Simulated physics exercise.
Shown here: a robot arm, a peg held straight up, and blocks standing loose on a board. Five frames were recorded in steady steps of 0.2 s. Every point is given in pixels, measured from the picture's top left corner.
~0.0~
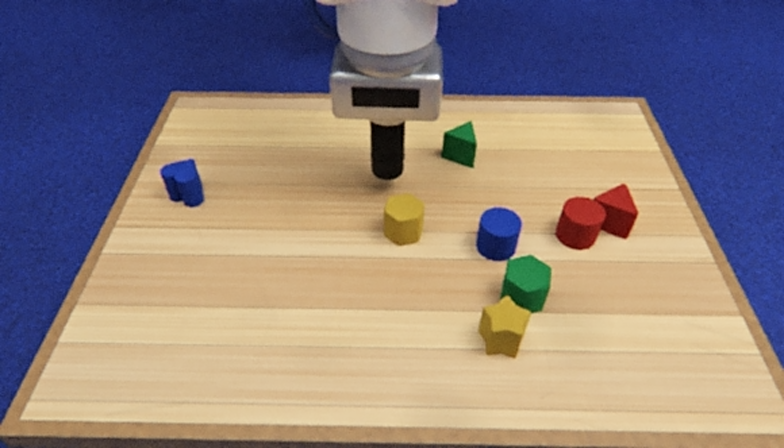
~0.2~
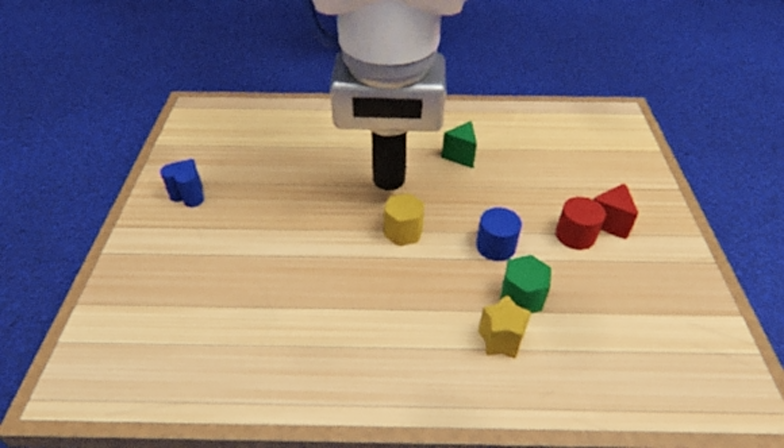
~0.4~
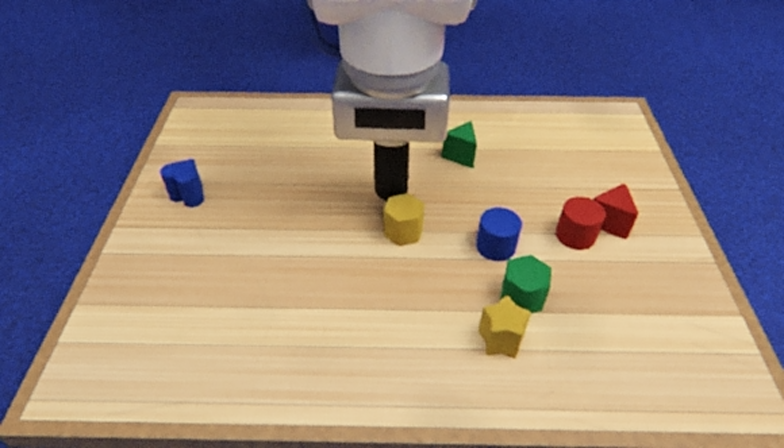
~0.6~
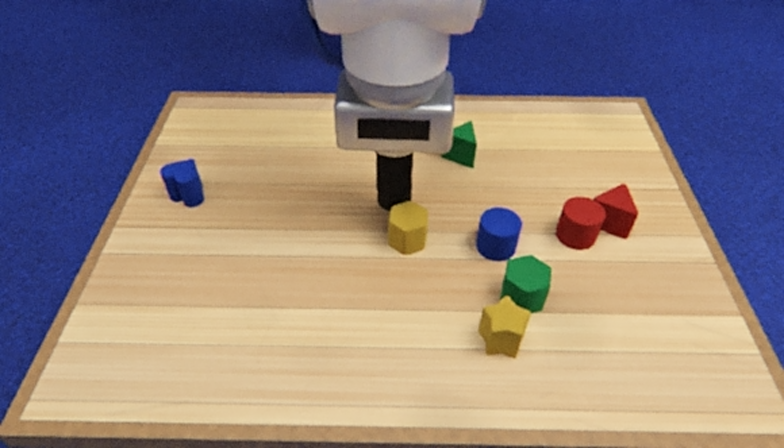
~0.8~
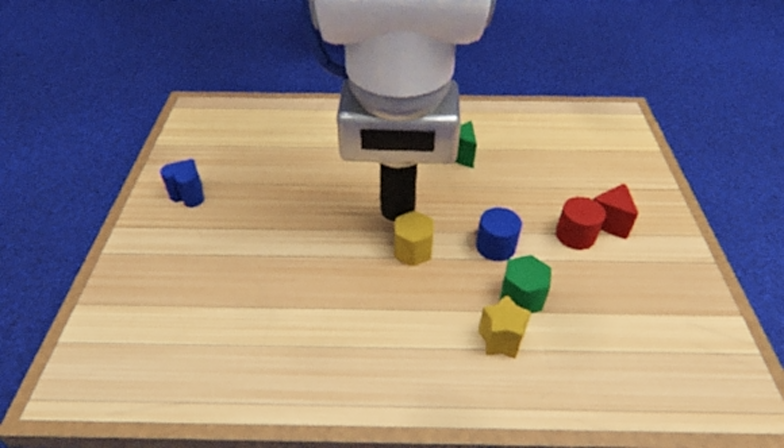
A robot arm with a black peg reaches over a light wooden board on blue fabric, seen from above at a fixed angle. Blue blocks sit at left, a green triangle near the back, and yellow, blue, red and green blocks around the middle and right, with a yellow star nearer. The peg slides slowly forward, meets the yellow hexagonal block and nudges it slightly forward and right.
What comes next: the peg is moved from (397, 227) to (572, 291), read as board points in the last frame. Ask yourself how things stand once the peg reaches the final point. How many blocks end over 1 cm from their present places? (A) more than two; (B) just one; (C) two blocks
A: More than two.
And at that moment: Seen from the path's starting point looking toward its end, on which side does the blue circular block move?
Answer: Leftward.
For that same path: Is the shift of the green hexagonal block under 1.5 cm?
No, I don't think so.
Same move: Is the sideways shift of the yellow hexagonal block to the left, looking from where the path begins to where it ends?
I believe not.
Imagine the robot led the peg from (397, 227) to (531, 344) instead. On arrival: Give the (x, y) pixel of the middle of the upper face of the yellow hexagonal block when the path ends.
I'd expect the centre of its top face to be at (459, 299).
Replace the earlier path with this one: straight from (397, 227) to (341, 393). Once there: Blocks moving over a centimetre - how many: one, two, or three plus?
When the path ends, I think you'll find one block out of place by more than 1 cm.
On the path given first. One third of the way, peg (455, 232); yellow hexagonal block (434, 245), turned 50° clockwise.
Two thirds of the way, peg (516, 254); yellow hexagonal block (434, 245), turned 50° clockwise; blue circular block (542, 223); green hexagonal block (533, 276).
At the end, peg (578, 276); yellow hexagonal block (434, 245), turned 50° clockwise; blue circular block (547, 223); green hexagonal block (547, 288), turned 45° clockwise; red circular block not moved.
